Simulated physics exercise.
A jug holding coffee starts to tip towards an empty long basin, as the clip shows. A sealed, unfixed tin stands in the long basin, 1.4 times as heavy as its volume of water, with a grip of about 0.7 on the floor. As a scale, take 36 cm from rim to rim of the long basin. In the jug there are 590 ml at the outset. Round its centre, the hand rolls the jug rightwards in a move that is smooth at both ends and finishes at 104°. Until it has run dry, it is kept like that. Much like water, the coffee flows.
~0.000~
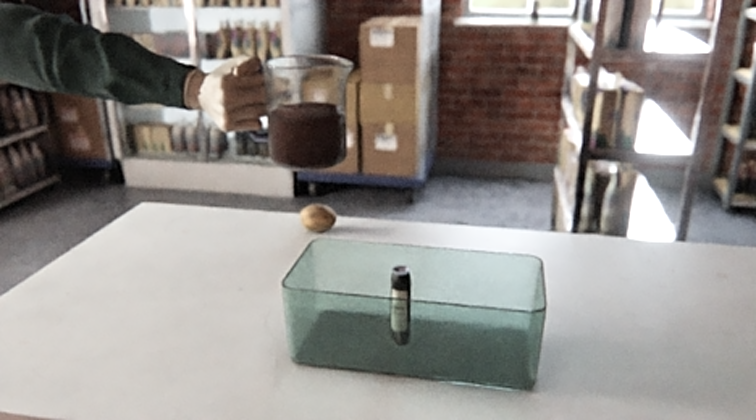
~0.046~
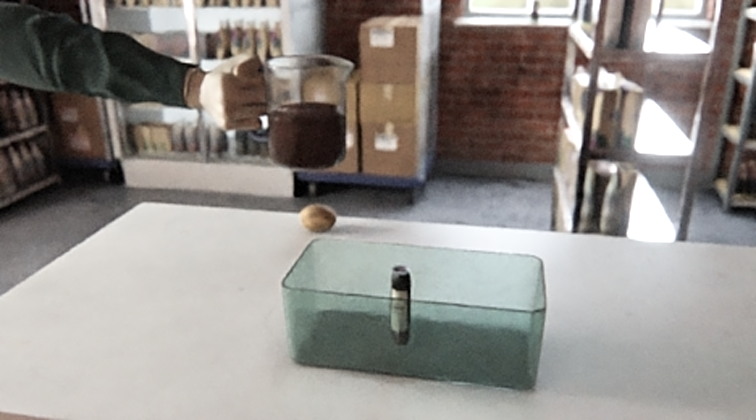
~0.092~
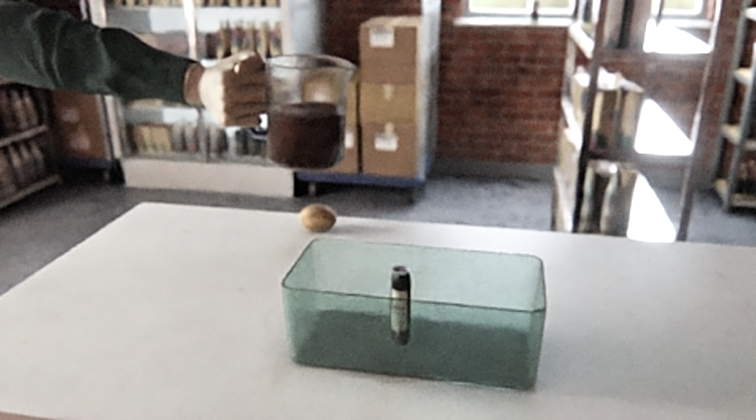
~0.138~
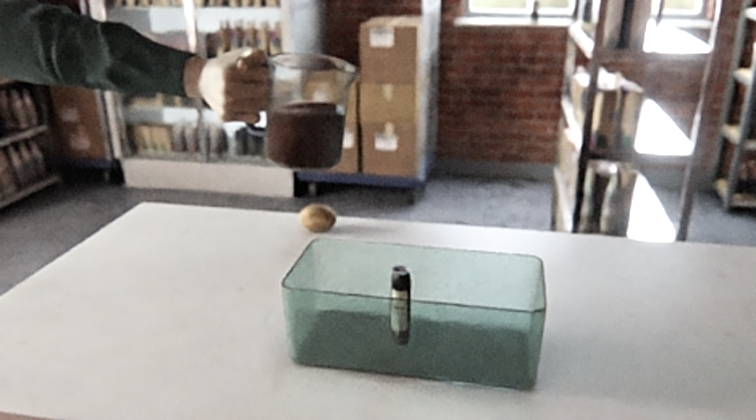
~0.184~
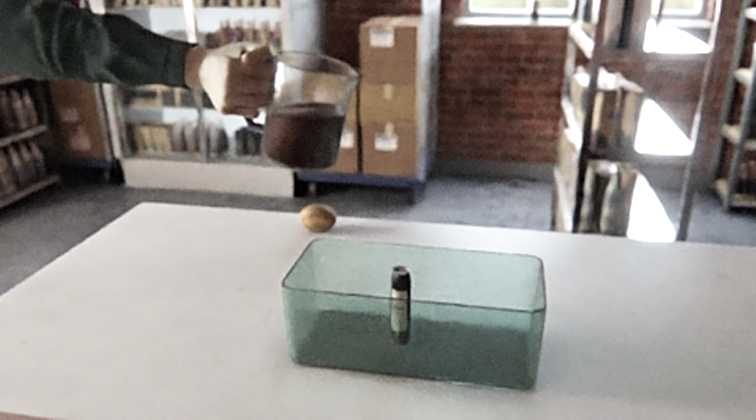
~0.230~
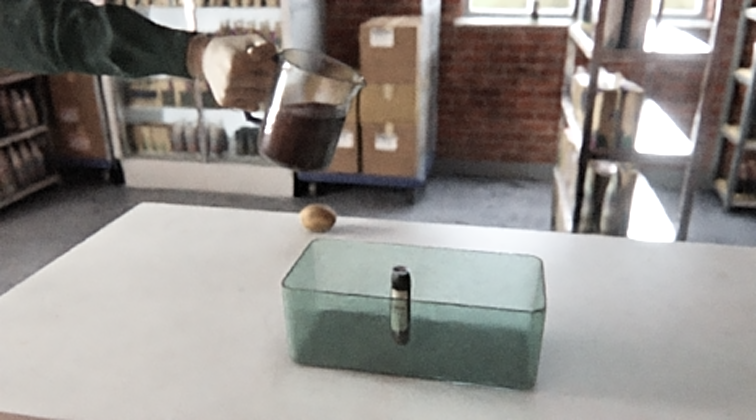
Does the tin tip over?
It does not tip.
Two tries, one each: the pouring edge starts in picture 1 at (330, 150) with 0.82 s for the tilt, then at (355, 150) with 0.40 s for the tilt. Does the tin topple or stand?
First it stays on its base; then it tips over.
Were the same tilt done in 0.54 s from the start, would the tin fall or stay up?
Then it stays up.
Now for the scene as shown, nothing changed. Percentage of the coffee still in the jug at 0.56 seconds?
Roughly 94 per cent.
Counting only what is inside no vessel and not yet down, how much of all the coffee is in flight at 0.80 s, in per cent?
Some 40 % is up in the air.
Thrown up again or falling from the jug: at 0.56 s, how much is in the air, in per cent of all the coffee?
Estimate: Some 6 % of the total.
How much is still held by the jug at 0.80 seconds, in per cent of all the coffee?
Around 38 percent of it.
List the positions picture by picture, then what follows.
In the first picture, it leans 0°; its right rim is at (353, 64); the coffee meets the walls at (273, 108) and (344, 111); the long basin's rim runs from (297, 262) to (544, 284); the tin's top is at (401, 273).
In the second picture, it leans 1°; its right rim is at (354, 65); the coffee meets the walls at (273, 108) and (344, 110).
In the third picture, it leans 3°; its right rim is at (356, 67); the coffee meets the walls at (273, 108) and (343, 110).
In the fourth picture, it leans 7°; its right rim is at (359, 71); the coffee meets the walls at (273, 109) and (344, 110).
In the fifth picture, it leans 12°; its right rim is at (363, 77); the coffee meets the walls at (272, 109) and (344, 110).
In the sixth picture, it leans 19°; its right rim is at (366, 84); the coffee meets the walls at (270, 110) and (345, 110).
Then, 0.56 s in, the tilt is 80° and 94 per cent is still to pour; the tin stands where it began.
Then, 0.80 s in, the tilt is 104° and 37 per cent is still to pour; the tin stands where it began.
Then, 1.05 s in, the tilt is 104° and 7 per cent is still to pour; the tin stands where it began.
Then, 1.32 s in, the tilt is 104° and 1 per cent is still to pour; the tin stands where it began.
Finally, the tin stands where it began.
